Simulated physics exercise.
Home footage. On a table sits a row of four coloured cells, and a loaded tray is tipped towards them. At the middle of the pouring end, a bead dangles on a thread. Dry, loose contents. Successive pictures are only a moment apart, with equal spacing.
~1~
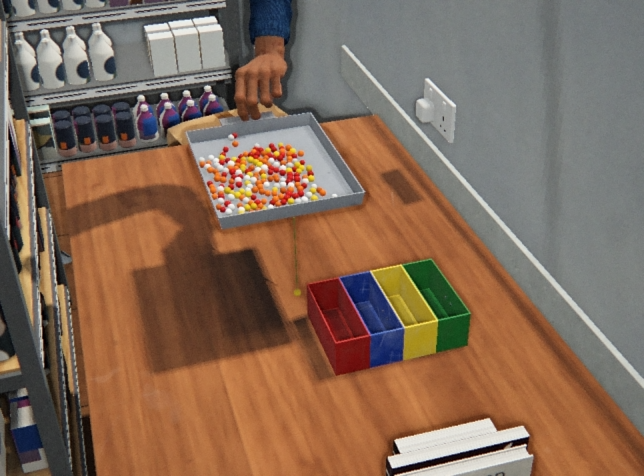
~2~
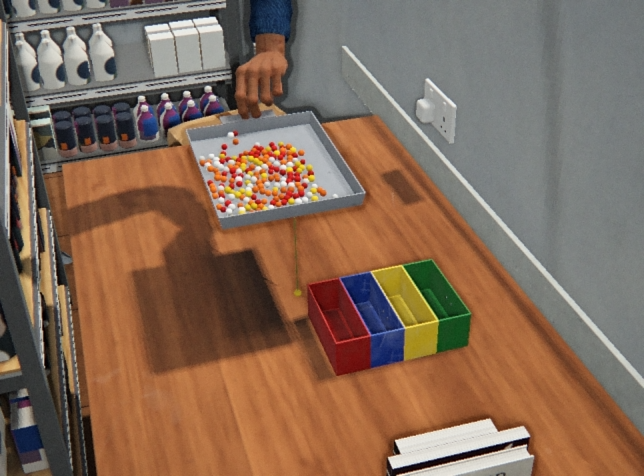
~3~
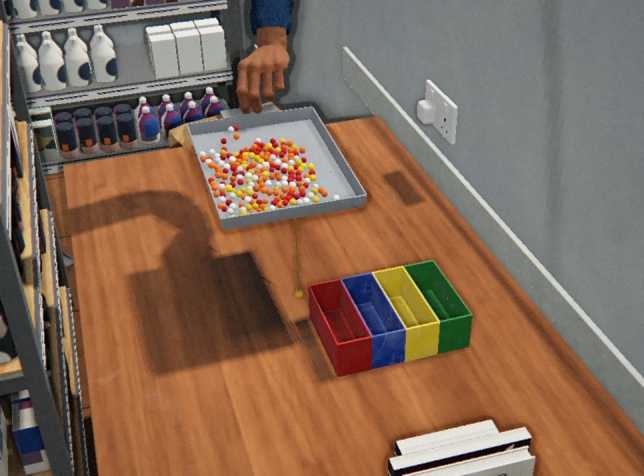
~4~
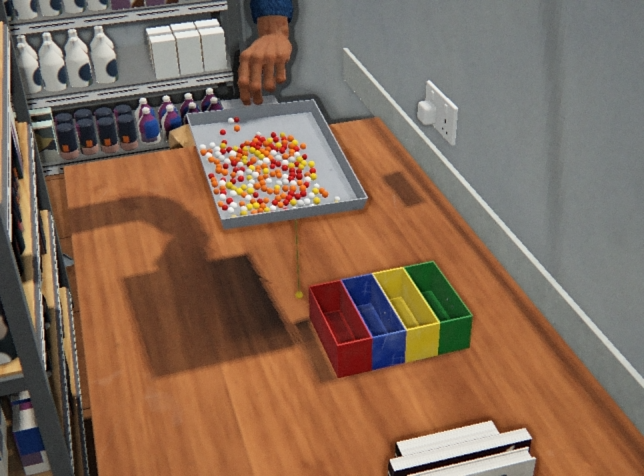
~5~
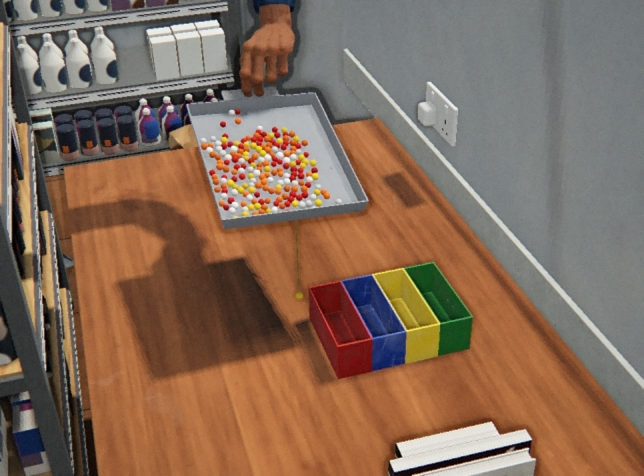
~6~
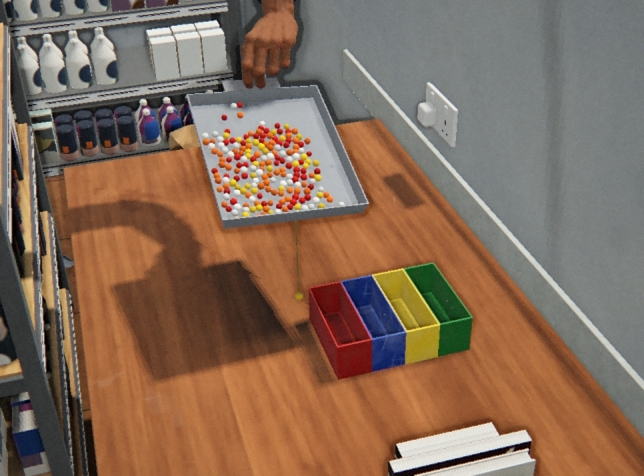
At the start, a hand holds the far edge of a gray tray of red, orange, yellow and white beads above a wooden table, near a row of red, blue, yellow and green compartments. The hand then rises slightly, the tray's far edge lifts, and the beads shift a little.
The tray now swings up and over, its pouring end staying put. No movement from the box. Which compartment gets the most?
The blue compartment.
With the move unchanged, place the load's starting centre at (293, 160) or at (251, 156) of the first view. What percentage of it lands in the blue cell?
Close to 60 in a hundred, then close to 50 in a hundred.
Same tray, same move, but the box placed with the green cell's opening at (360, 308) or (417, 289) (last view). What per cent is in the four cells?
Close to 70 per cent, followed by close to 80 per cent.
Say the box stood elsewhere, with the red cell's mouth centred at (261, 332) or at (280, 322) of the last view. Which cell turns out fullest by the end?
Attempt 1 - the green one; attempt 2 - the green cell.
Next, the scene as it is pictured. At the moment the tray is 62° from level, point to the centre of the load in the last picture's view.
Centre estimate: (305, 193).
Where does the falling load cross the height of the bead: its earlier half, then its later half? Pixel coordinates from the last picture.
The first part passes (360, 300); everything after passes (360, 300).
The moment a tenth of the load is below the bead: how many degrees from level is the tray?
About 80 degrees.
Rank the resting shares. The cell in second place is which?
Rank 2: Red.
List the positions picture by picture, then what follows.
In the first picture, corners of the pouring end (221, 216) and (361, 191), level; middle of the load (264, 177), round plastic beads; bead on its thread (297, 293); red cell (353, 352); blue cell (387, 345); yellow cell (420, 337); green cell (453, 330).
In the second picture, corners of the pouring end (222, 216) and (362, 192), level; middle of the load (264, 176).
In the third picture, corners of the pouring end (223, 217) and (363, 194), tipped barely, lowest at the right corner; middle of the load (265, 175).
In the fourth picture, corners of the pouring end (224, 217) and (364, 197), tipped a little, lowest at the right corner; middle of the load (266, 171).
In the fifth picture, corners of the pouring end (225, 217) and (365, 199), tipped a little, lowest at the right corner; middle of the load (267, 169).
In the sixth picture, corners of the pouring end (225, 217) and (365, 202), tipped clearly, lowest at the right corner; middle of the load (270, 169), almost all on the move; red cell (355, 356); blue cell (389, 349); yellow cell (422, 341); green cell (455, 334).
Just after the last frame, tray tipped steeply; almost all on the tray; just a few in the blue cell; just a few falling or outside the box.
A moment on, tray tipped past a quarter turn; about a tenth on the tray; roughly a third in the blue cell; roughly a quarter in the red cell; just a few in the yellow cell; just a few in the green cell; roughly a third falling or outside the box.
Further on, tray tipped past a quarter turn; roughly half in the blue cell; roughly a quarter in the red cell; about a tenth in the yellow cell; just a few in the green cell; roughly a quarter falling or outside the box.
When it is over, tray tipped past a quarter turn; roughly half in the blue cell; roughly a quarter in the red cell; about a tenth in the yellow cell; just a few in the green cell; roughly a quarter outside the box.
